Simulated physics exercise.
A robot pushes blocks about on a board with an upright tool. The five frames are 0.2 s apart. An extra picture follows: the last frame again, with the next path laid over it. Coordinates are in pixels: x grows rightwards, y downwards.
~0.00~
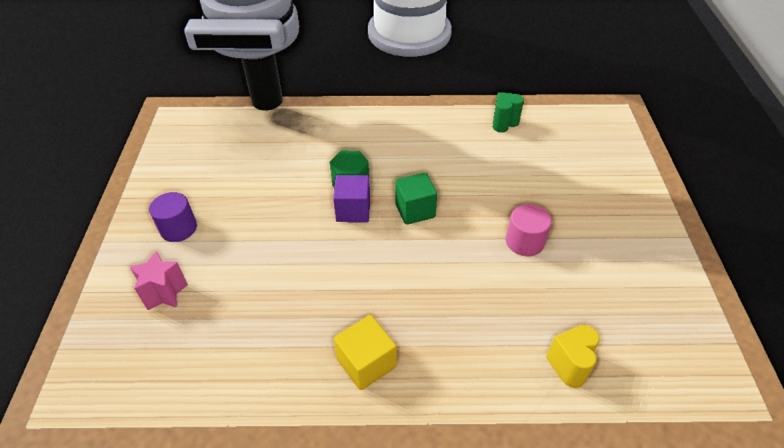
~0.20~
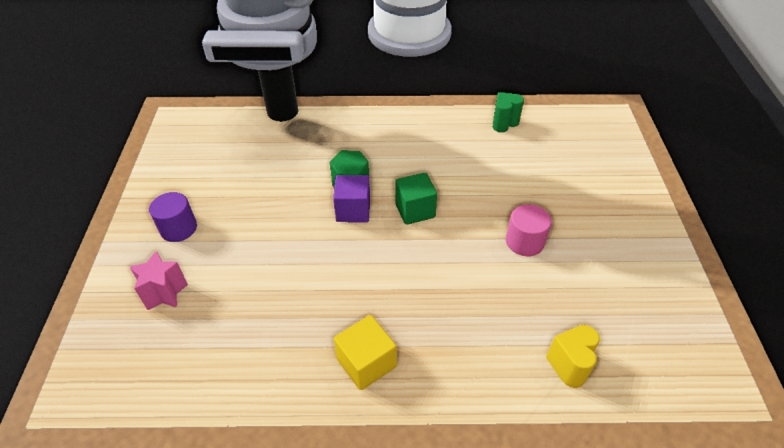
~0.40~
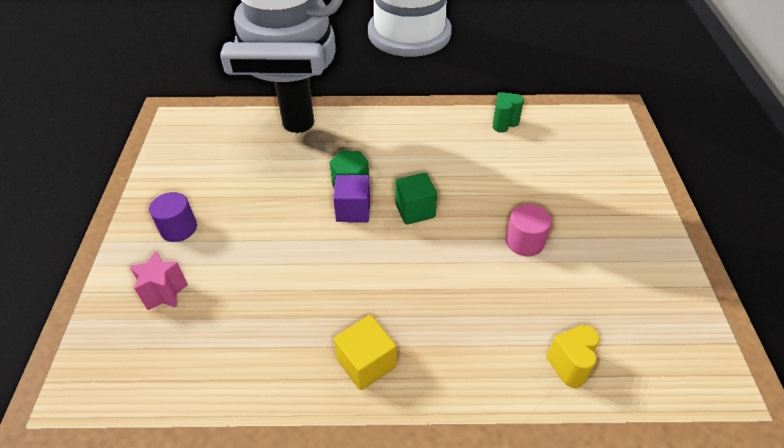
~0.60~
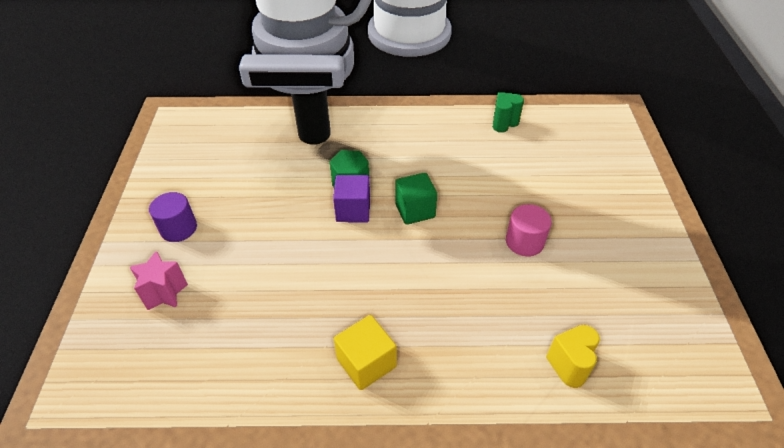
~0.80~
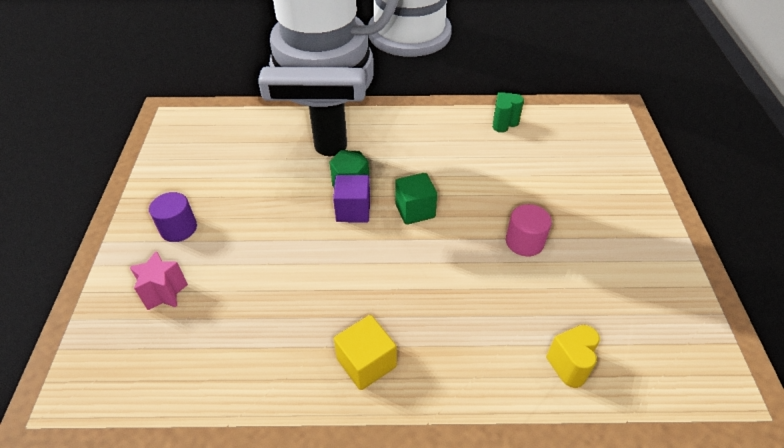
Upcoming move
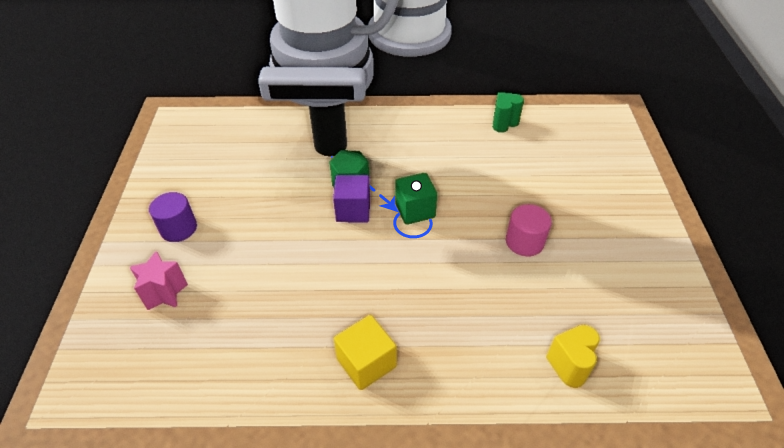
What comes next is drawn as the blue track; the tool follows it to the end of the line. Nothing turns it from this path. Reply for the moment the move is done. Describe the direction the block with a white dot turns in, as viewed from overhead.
Overhead view: Anti-clockwise.
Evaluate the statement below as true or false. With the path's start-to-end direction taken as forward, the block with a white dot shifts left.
The statement is true.
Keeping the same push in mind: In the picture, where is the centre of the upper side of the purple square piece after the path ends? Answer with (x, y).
Most likely (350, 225).
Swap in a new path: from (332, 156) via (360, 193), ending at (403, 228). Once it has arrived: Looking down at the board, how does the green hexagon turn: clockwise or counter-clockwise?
Looking down, it rotates clockwise.
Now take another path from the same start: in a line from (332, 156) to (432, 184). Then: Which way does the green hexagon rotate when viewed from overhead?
Verdict: Clockwise.
Drawn move, in a line from (332, 156) to (413, 223); the dot is on the green square piece.
The first path, step by step. One third of the way, tool (358, 167); green hexagon (364, 179), turned 15° clockwise; purple square piece (355, 204), turned 15° clockwise.
Two thirds of the way, tool (385, 189); green hexagon (380, 203), turned 55° clockwise; purple square piece (352, 221), turned 55° clockwise; green square piece (423, 189).
At the end, tool (413, 212); green hexagon (391, 223), turned 110° clockwise; purple square piece (350, 225), turned 70° clockwise; green square piece (453, 199), turned 55° anticlockwise.
